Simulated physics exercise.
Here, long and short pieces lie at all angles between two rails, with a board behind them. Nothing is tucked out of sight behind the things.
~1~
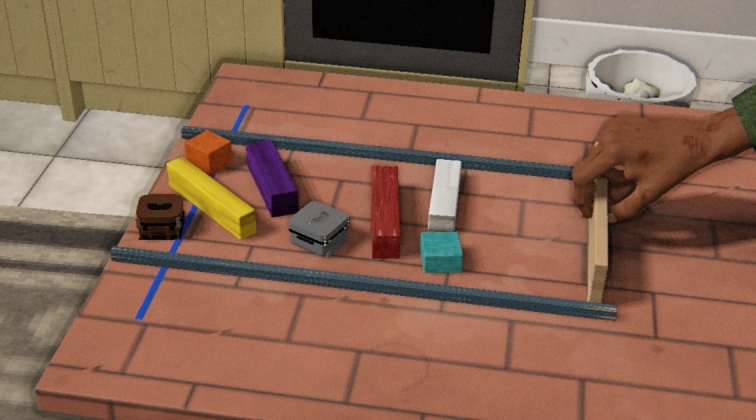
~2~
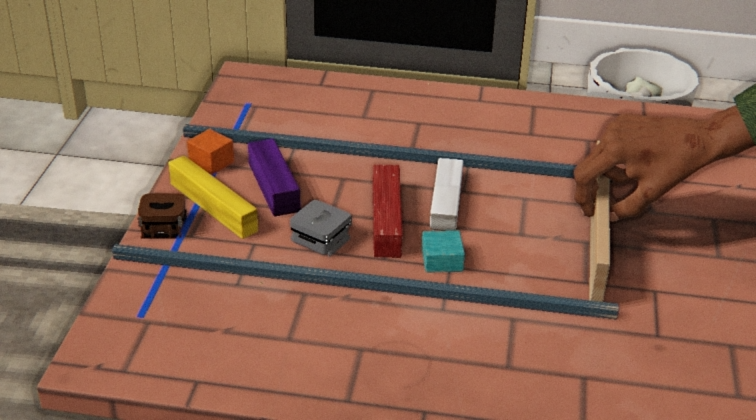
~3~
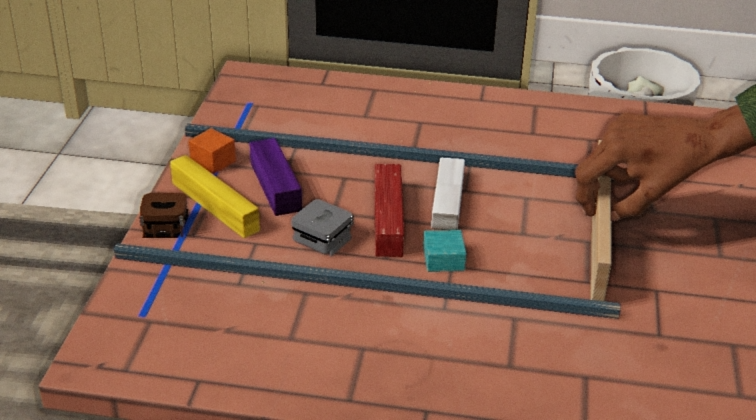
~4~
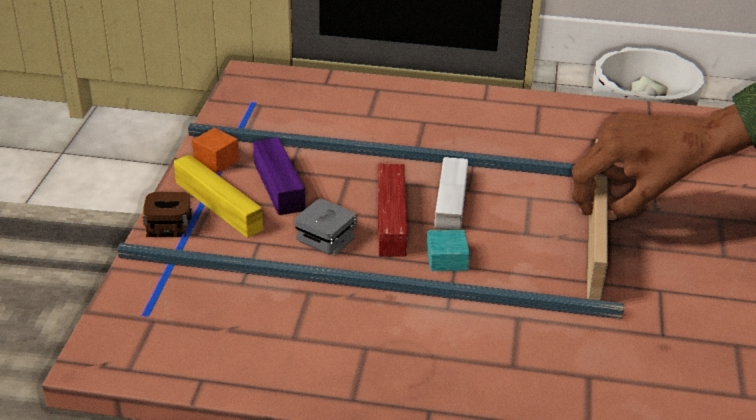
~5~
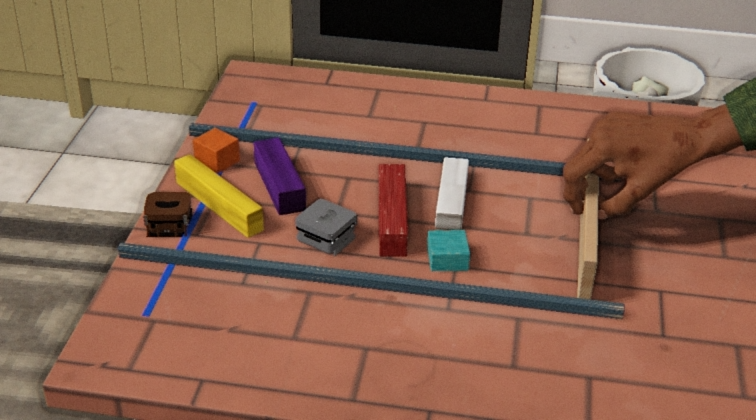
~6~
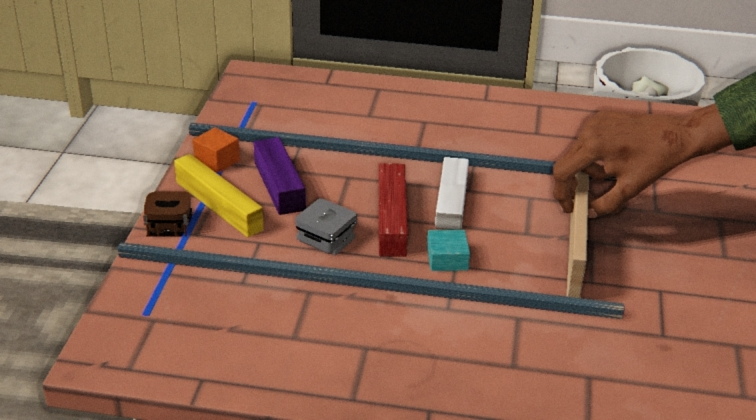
At first, a hand holds a wooden board upright at the right end of two rails on a brick-patterned surface, with coloured blocks and sticks lying between them. The view drifts very slightly while everything stays put. Then the hand slides the board a short way left, touching none of the pieces.
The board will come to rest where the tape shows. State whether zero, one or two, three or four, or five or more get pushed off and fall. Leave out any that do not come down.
The number gone is large: Five or more.
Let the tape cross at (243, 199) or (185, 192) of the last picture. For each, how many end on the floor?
It would be 3 and 6.
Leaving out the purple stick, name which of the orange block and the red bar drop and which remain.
The orange block holds on; the red bar is kept.
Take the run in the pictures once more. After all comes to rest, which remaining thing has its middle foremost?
Red bar.
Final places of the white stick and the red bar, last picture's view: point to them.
White stick at about (206, 165), red bar at about (161, 181).
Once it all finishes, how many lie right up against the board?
It's touching 2 at the end.
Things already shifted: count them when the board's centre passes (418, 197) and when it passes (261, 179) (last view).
Moved so far: 4, later 8.
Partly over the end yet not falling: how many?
The total would be 1.
A little later, none off yet; brown case at rest near (168, 214); orange block at rest near (216, 150); yellow stick at rest near (218, 194).
Next, none off yet; brown case shifted a little near (153, 215); orange block at rest near (216, 150); yellow stick shifted a little near (176, 180).
When it is over, the number that fall off is five or more; down, grey case, purple stick, yellow stick, orange block and brown case.
